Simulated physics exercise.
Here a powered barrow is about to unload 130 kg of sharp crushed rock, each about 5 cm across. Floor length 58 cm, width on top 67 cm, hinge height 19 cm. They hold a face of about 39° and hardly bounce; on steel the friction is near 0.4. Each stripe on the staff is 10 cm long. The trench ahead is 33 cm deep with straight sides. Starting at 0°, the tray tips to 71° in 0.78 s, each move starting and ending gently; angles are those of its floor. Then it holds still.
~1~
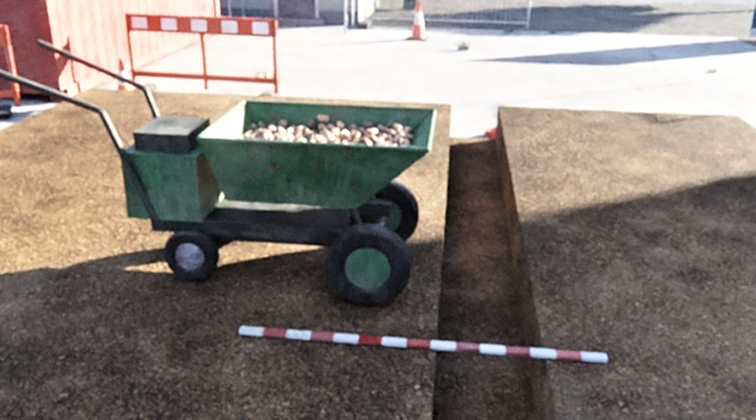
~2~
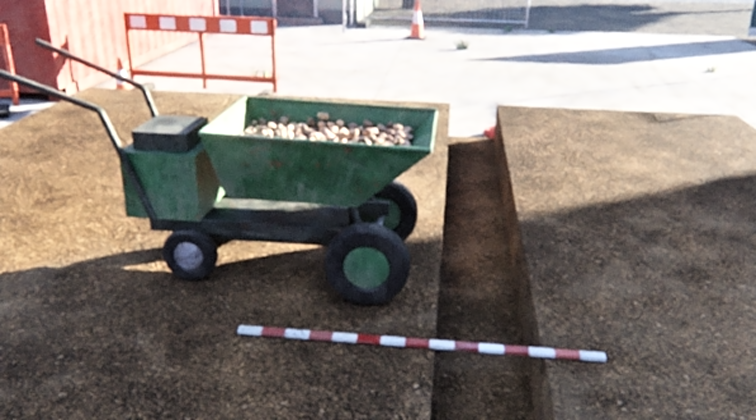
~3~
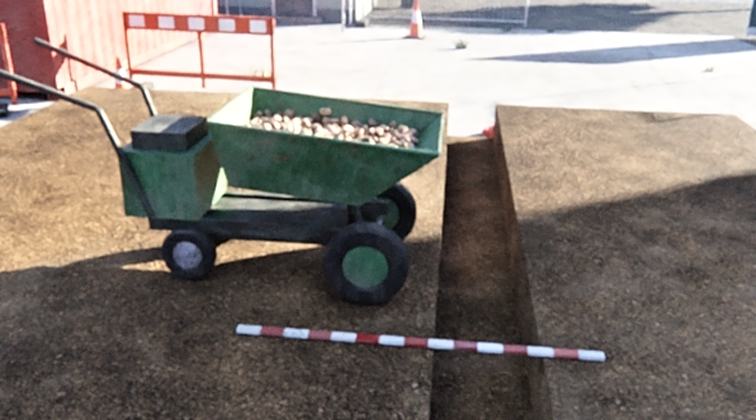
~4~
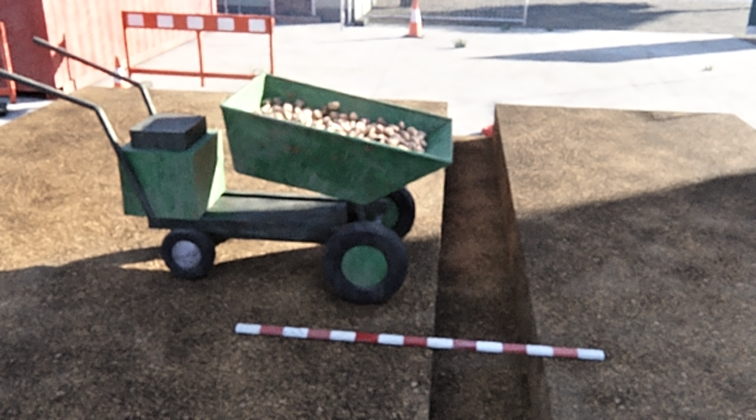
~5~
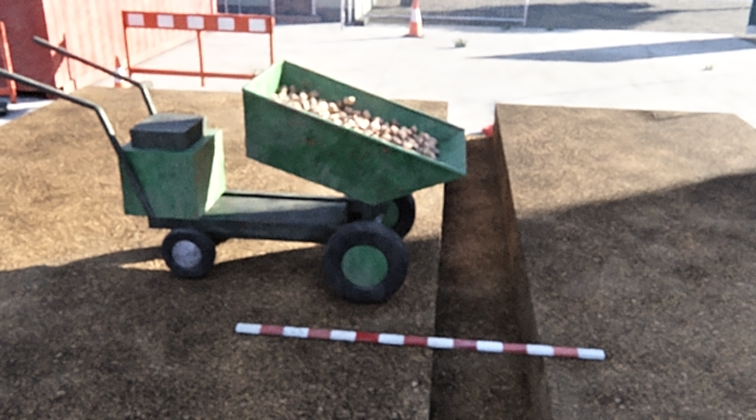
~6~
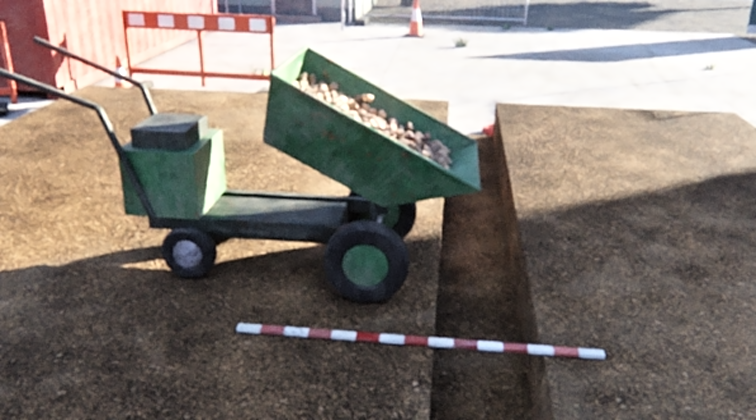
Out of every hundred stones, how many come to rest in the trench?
Close to 47 in a hundred.
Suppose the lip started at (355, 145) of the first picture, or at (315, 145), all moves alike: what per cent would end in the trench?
Near 100 per cent from the first place, 75 from the second.
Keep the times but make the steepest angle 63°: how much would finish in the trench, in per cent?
In that case some 45 per cent.
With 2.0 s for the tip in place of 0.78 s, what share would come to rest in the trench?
In that case some 65 per cent.
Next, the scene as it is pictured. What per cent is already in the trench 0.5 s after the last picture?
Some 15 per cent.
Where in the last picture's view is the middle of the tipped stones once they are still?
Their middle is at about (540, 278).
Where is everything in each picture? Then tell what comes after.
The tray is at 0°, its lip at (429, 150); the top of the load is at (368, 131), in the first picture.
Lip at (431, 151), floor tilted 1°, highest stones at (345, 131), in the second picture.
The tray is at 5°, its lip at (439, 155); the top of the load is at (288, 122), in the third picture.
The tray is at 11°, its lip at (451, 163); the top of the load is at (272, 110), in the fourth picture.
The tray is at 19°, its lip at (466, 175); the top of the load is at (285, 97), in the fifth picture.
The tray is at 27°, its lip at (480, 190); the top of the load is at (303, 84), in the sixth picture.
Then, 0.2 s after the last picture the floor is at 59°, 100 % in the tray; the foremost stones are at (487, 223).
Then, 0.5 s after the last picture the floor is at 71°, 73 % in the tray, 13 % in the trench, 15 % past the trench; the foremost stones are at (567, 282).
Then, 0.9 s after the last picture the floor is at 71°, 16 % in the tray, 30 % in the trench, 53 % past the trench; the foremost stones are at (704, 283).
Then, 2.9 s after the last picture the floor is at 71°, 0 % in the tray, 47 % in the trench, 53 % past the trench; the foremost stones are past the picture's edge.
